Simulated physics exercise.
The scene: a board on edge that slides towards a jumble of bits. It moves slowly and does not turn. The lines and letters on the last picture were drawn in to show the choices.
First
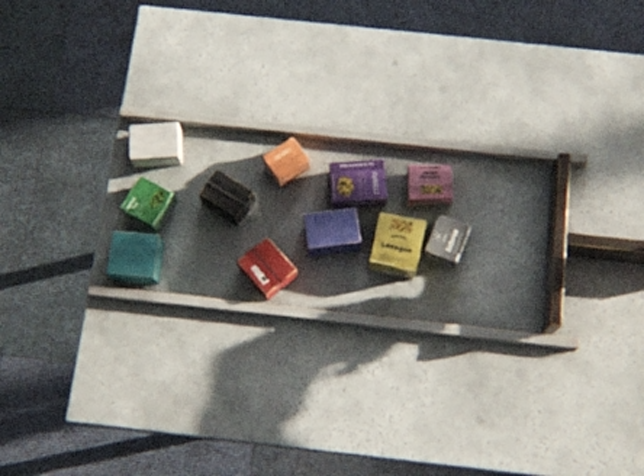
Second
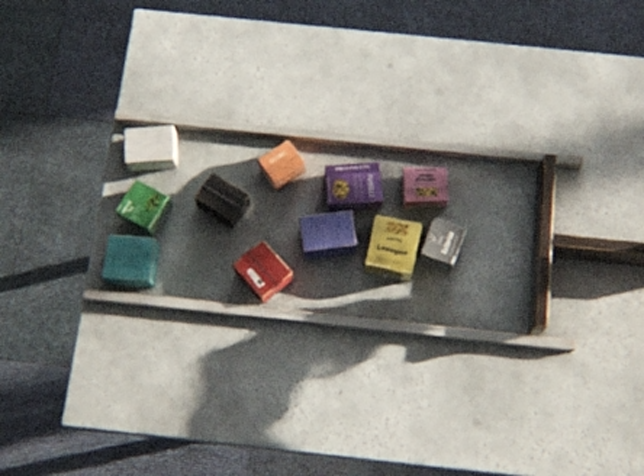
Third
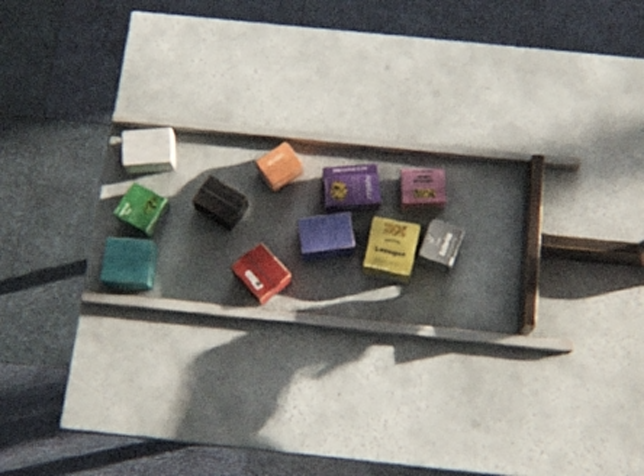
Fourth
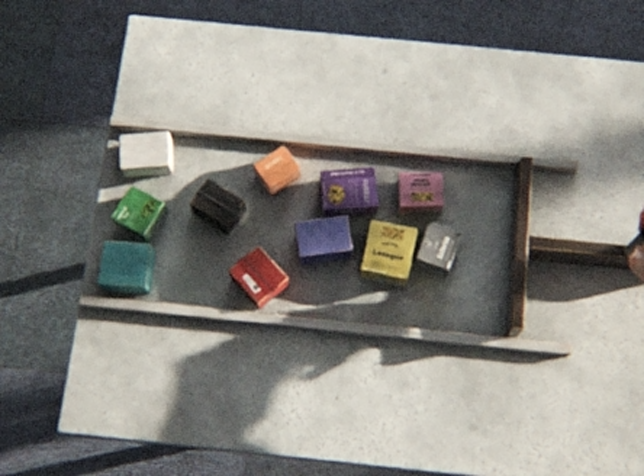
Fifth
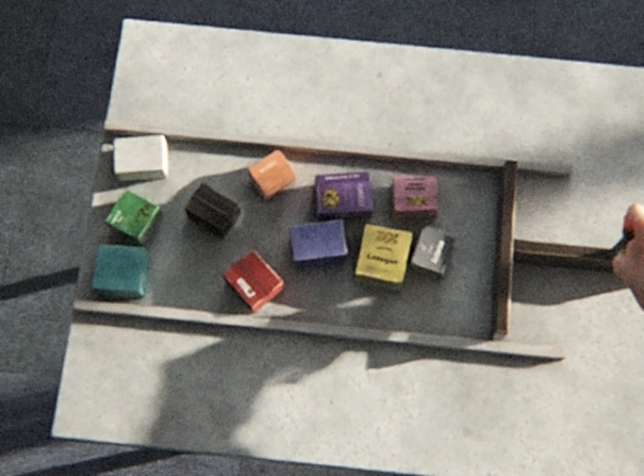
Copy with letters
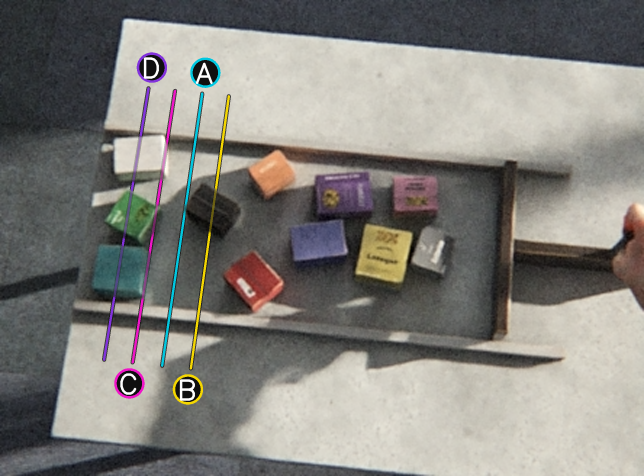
On a pale tabletop, a hand comes into view at right as an upright board slides slowly left towards scattered colourful boxes.
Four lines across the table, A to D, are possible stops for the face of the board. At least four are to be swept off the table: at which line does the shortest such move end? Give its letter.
A is the first line that does it.
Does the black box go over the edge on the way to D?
Yes.
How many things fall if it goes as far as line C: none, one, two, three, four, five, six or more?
Six or more.
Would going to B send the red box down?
By then, no.
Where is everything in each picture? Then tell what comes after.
Black box (228, 198); orange packet (286, 163); pink packet (430, 185), in the first frame.
Board (547, 238); blue block (327, 236), in the second frame.
Board (534, 238); yellow packet (392, 250), in the third frame.
Board (523, 241); red box (259, 278), in the fourth frame.
Board (507, 244); white block (141, 159); grey box (433, 253); black box (214, 211), in the fifth frame.
On the copy, A at (183, 224); B at (211, 227); C at (155, 221); D at (127, 219).
On A. First, board (390, 232); orange packet (264, 175); pink packet (365, 191).
Then, board (275, 221); green packet (88, 217); black box (116, 193).
Finally, board (184, 212); black box over the edge; blue block over the edge; six fallen.
By contrast, B drops only three; C drops seven, but is farther than needed; D drops eight, but is farther than needed.
